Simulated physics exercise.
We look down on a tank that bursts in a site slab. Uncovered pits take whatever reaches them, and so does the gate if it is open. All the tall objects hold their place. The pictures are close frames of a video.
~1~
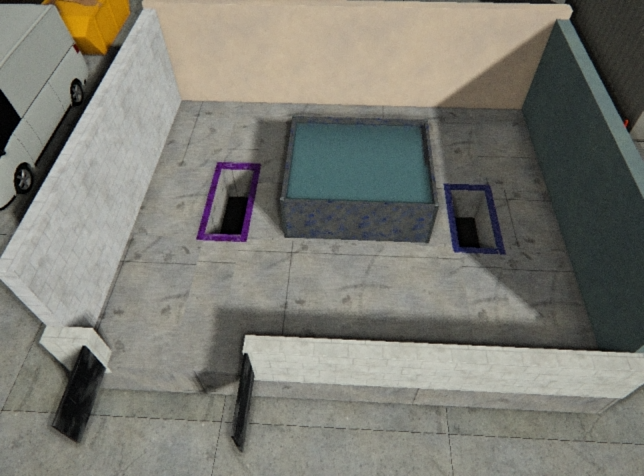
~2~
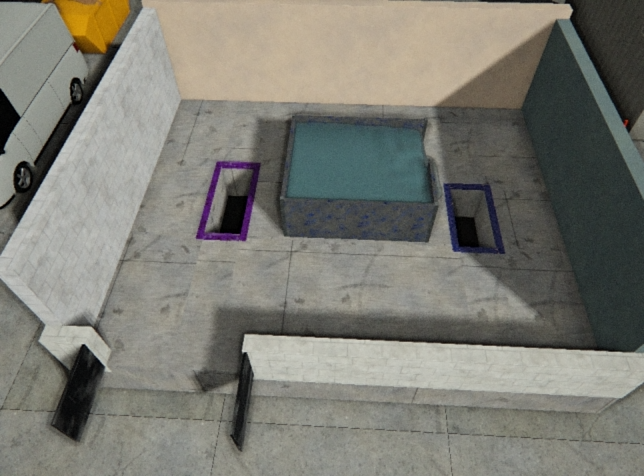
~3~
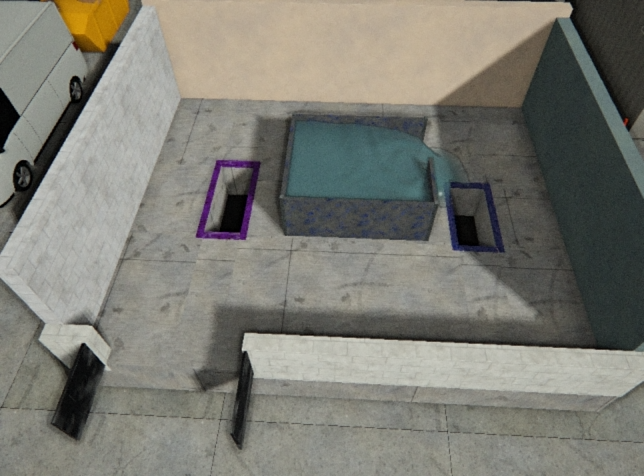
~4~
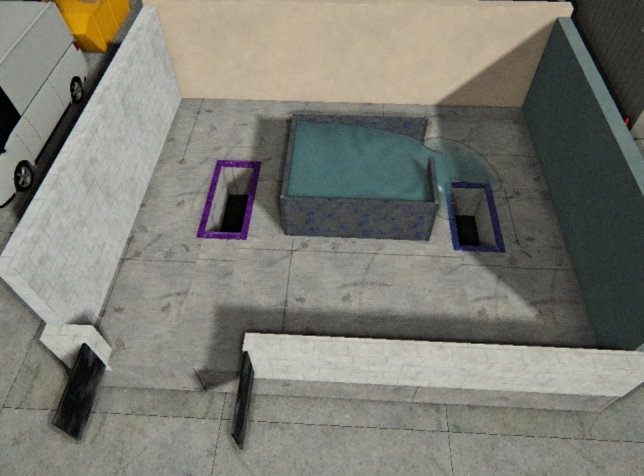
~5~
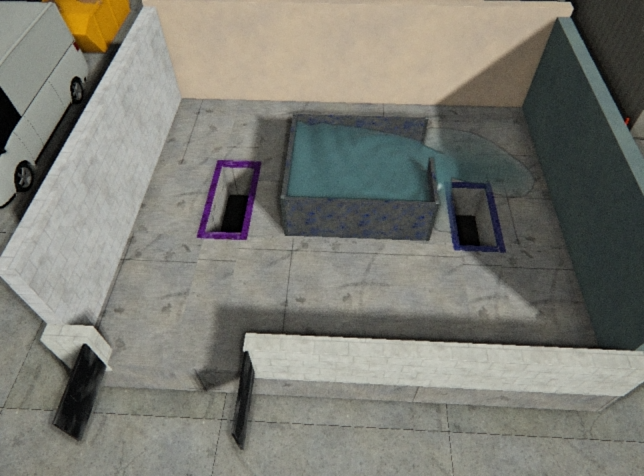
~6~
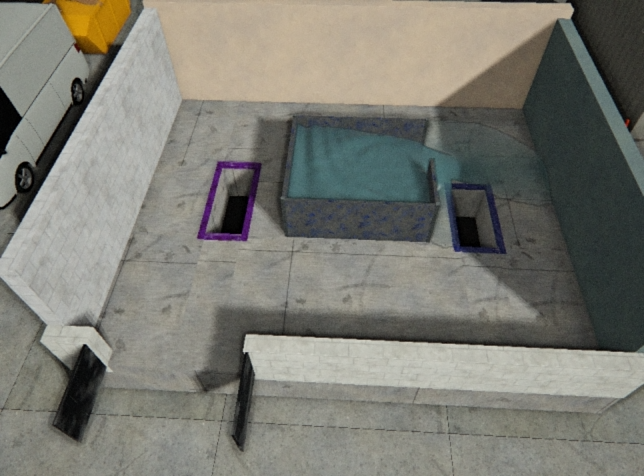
In this clip, a raised tank of teal water stands between purple-framed and blue-framed openings in a walled concrete yard, then water pours from its right side and spreads rightward across the slab behind the blue frame.
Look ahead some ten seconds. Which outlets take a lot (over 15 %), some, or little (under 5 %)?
In the end: The gate takes not even 5 %; the blue pit takes above 15 %; the purple pit takes not even 5 %.
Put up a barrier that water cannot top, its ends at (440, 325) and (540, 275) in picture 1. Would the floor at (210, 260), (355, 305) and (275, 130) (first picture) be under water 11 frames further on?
As listed: Clear, not flooded, clear.
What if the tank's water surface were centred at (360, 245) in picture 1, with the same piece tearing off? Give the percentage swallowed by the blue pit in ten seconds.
In per cent: Blue 50.
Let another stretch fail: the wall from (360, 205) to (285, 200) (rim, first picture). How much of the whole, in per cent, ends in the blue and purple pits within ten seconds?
Parts in a hundred: Blue 8, purple 0.
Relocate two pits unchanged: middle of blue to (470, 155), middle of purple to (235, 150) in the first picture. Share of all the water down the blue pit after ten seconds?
Parts in a hundred: Blue 60.
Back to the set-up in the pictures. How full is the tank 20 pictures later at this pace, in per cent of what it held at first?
Close to 44 %.
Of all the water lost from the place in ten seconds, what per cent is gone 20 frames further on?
About 55 per cent.
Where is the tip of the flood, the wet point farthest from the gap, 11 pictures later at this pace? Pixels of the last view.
I would point to (602, 362).
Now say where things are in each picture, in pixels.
The first picture shows the tank at (359, 161) is whole and still.
In the second picture, the front is at a hidden place, out from the gap at (422, 164).
In the third picture, water pours out at (421, 165) and has run to (451, 156).
In the fourth picture, the front is at (497, 181), out from the gap at (421, 166).
In the fifth picture, water pours out at (421, 166) and has run to (526, 171).
In the sixth picture, water pours out at (422, 167) and has run to (536, 154).
A moment on, water covers 15 % of the floor; the gate 0 %, the blue pit 6 %, the purple pit 0 %.
Next, water covers 25 % of the floor; the gate 0 %, the blue pit 10 %, the purple pit 0 %.
Then, water covers 45 % of the floor; the gate 0 %, the blue pit 14 %, the purple pit 0 %.
Later, water covers 75 % of the floor; the gate 0 %, the blue pit 19 %, the purple pit 0 %.
In the end, water covers 95 % of the floor; the gate 2 %, the blue pit 24 %, the purple pit 1 %.
